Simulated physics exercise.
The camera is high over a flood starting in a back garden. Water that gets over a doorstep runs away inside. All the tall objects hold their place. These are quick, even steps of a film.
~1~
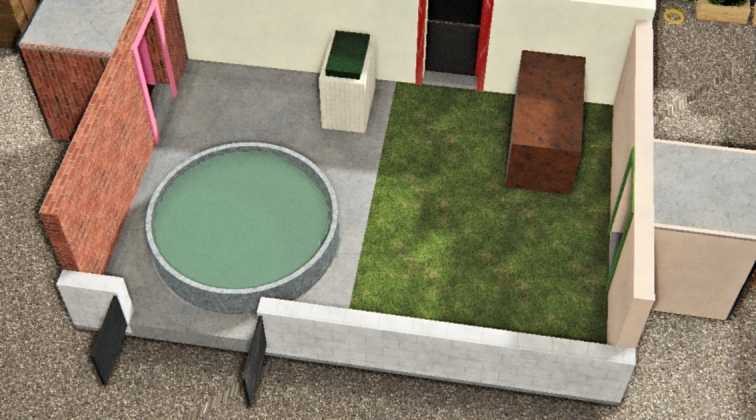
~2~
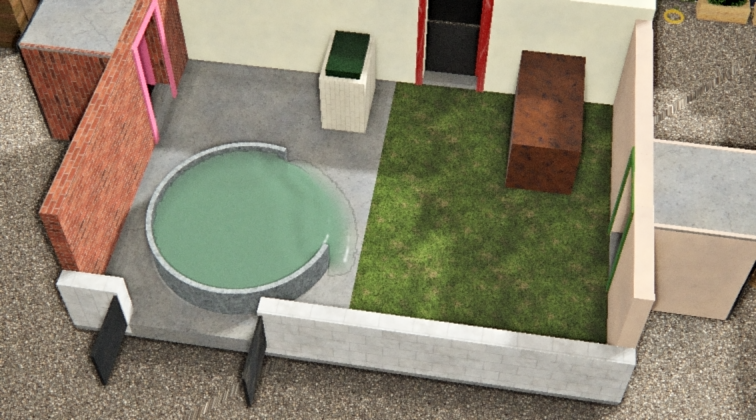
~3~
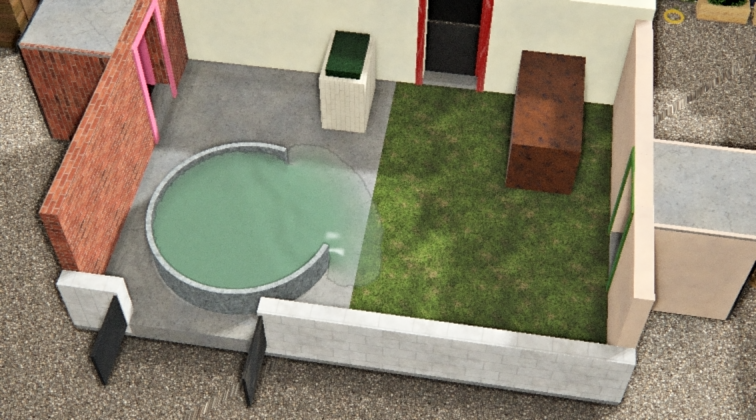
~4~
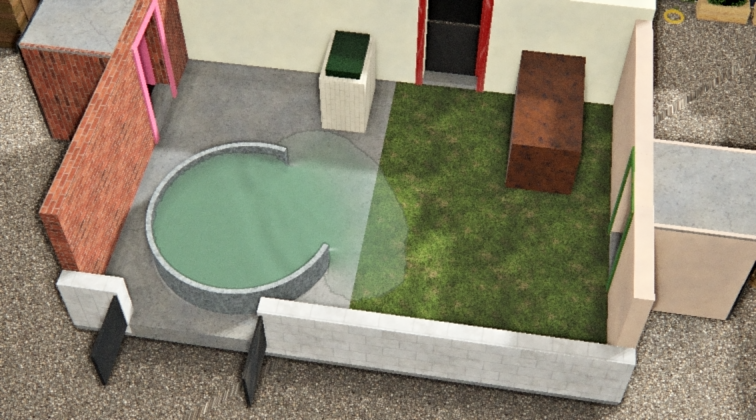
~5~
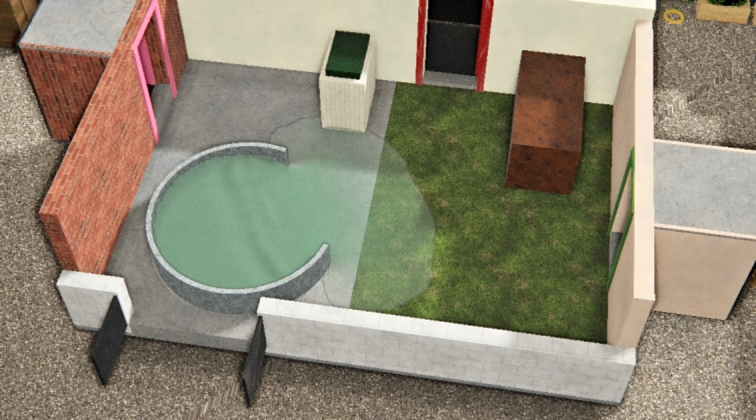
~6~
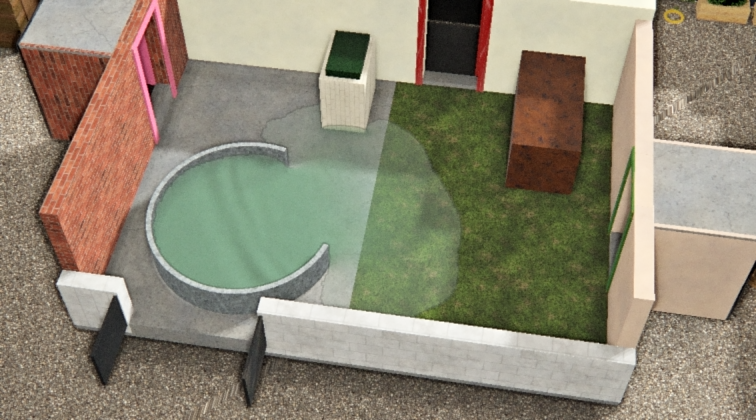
A round pool of green water sat whole and still in a walled back garden, then its right side opened and water poured out, spreading across the grey paving and onto the grass.
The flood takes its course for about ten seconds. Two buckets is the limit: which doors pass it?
In the end: The pink door admits no more than that; the green door admits no more than that; the red door lets in a lot.
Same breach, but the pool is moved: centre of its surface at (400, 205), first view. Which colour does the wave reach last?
It is the pink-painted one.
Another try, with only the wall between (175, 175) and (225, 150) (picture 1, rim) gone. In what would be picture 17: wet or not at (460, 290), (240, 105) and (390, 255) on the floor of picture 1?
One after the other: Not flooded, flooded, dry.
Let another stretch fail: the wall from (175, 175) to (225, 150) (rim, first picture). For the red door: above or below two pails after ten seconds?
Red door lets less in.
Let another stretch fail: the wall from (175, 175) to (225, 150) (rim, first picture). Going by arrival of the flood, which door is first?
First comes the one in pink.
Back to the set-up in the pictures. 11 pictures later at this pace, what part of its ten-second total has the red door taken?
About 0 per cent.
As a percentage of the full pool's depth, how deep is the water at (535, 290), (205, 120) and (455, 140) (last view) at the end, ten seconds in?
In turn 18, 14 and 10 in a hundred.
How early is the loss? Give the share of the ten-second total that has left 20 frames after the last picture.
About 15 per cent.
A moment on, water covers 35 % of the floor; the pink door not reached, the green door not reached, the red door not reached.
Next, water covers 50 % of the floor; the pink door not reached, the green door not reached, the red door wet at the sill, nothing in.
Then, water covers 70 % of the floor; the pink door not reached, the green door wet at the sill, nothing in, the red door over two buckets in.
Later, water covers 85 % of the floor; the pink door wet at the sill, nothing in, the green door under two buckets in, the red door over two buckets in.
In the end, water covers 95 % of the floor; the pink door wet at the sill, nothing in, the green door under two buckets in, the red door far over two buckets in.
